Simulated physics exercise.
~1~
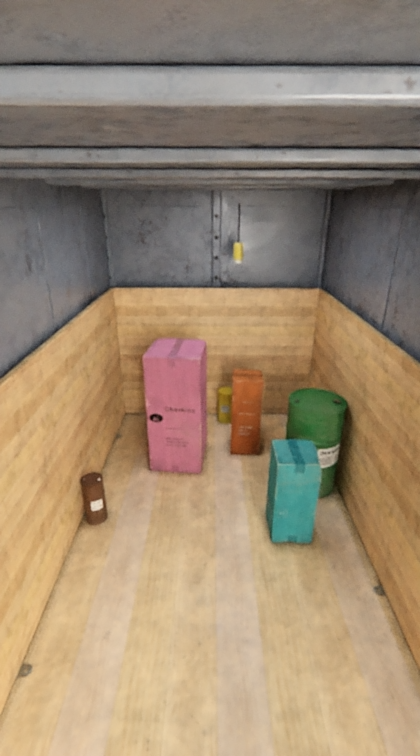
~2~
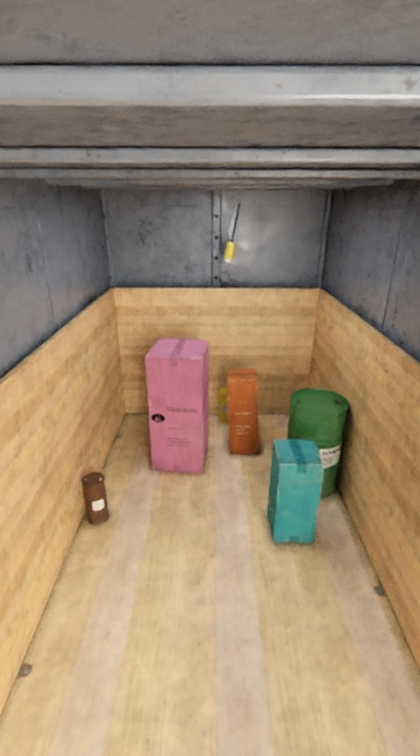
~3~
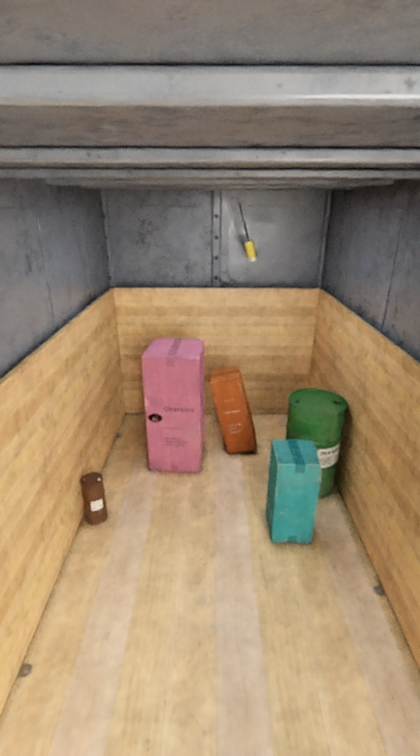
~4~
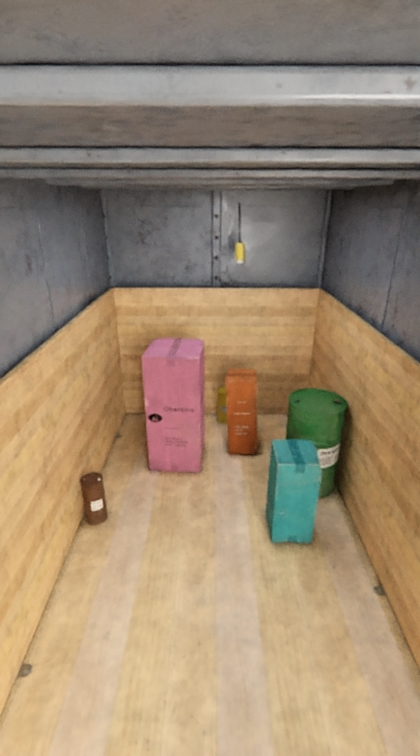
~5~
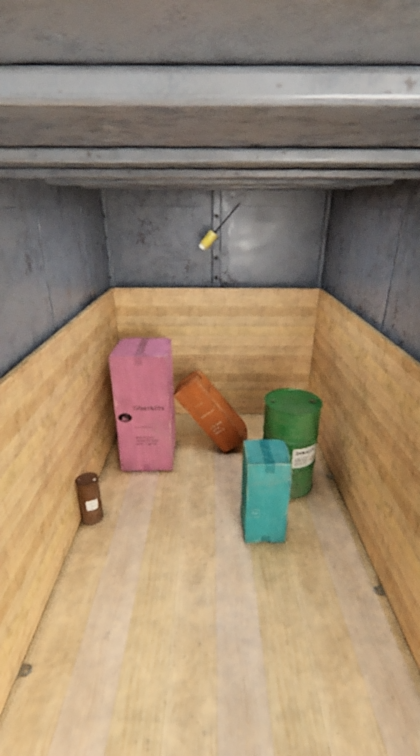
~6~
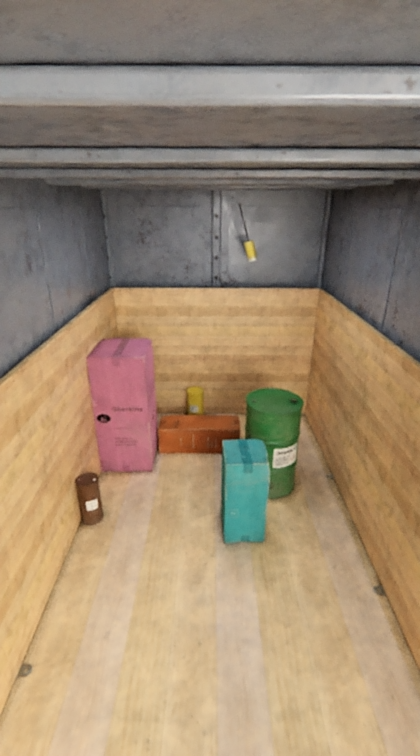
The orange box at the back of the van's load bay wobbled, straightened, then toppled left onto its side, while the pink and turquoise boxes and green drum slid left but stayed upright, and the yellow canister ended up standing behind the fallen box.
